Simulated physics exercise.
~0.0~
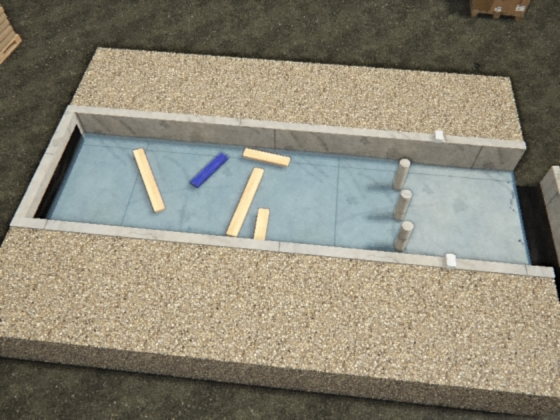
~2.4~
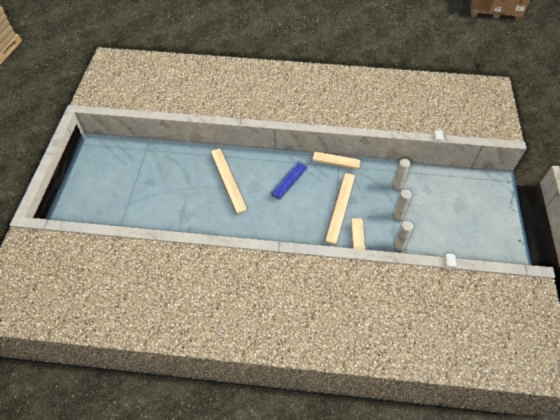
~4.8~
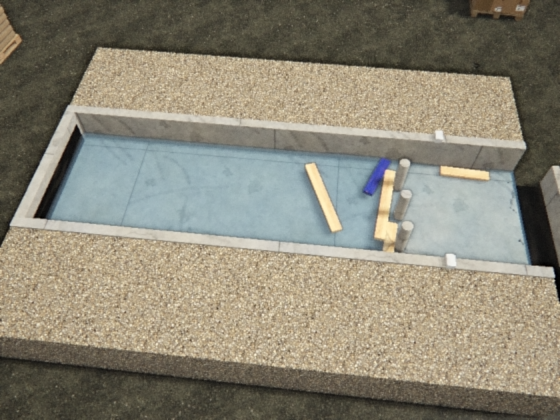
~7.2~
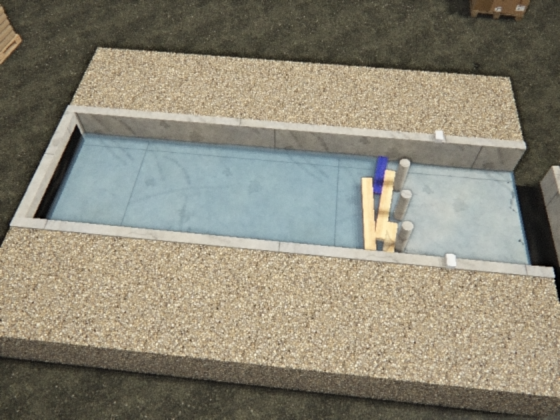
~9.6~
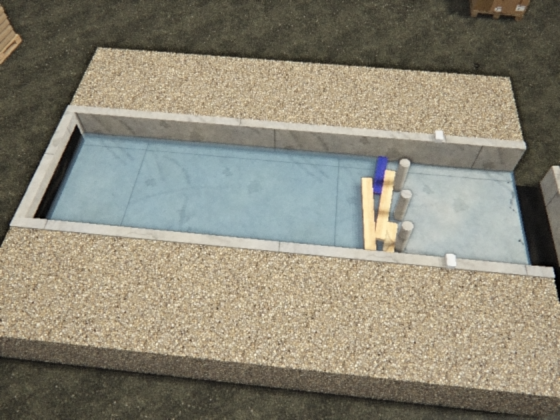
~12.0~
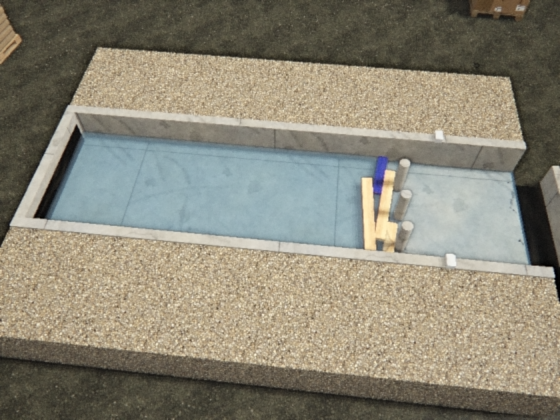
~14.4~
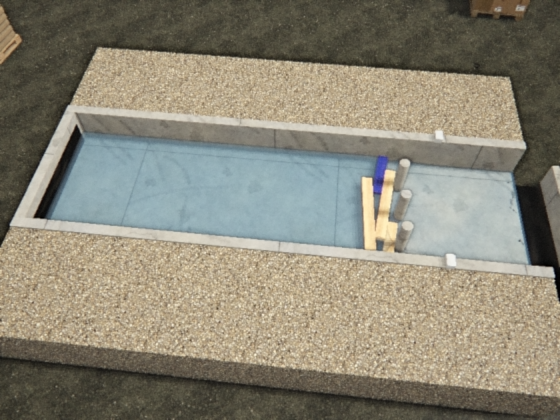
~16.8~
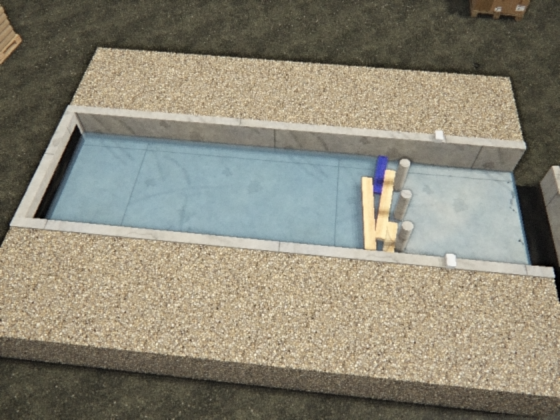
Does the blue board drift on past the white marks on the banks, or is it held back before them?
The blue board is held back before the white marks. It comes to rest at the posts among the jammed pale planks.
Concrete water channel, a blue board and four pale planks drifting right, one plank passing the posts, the rest jamming there.
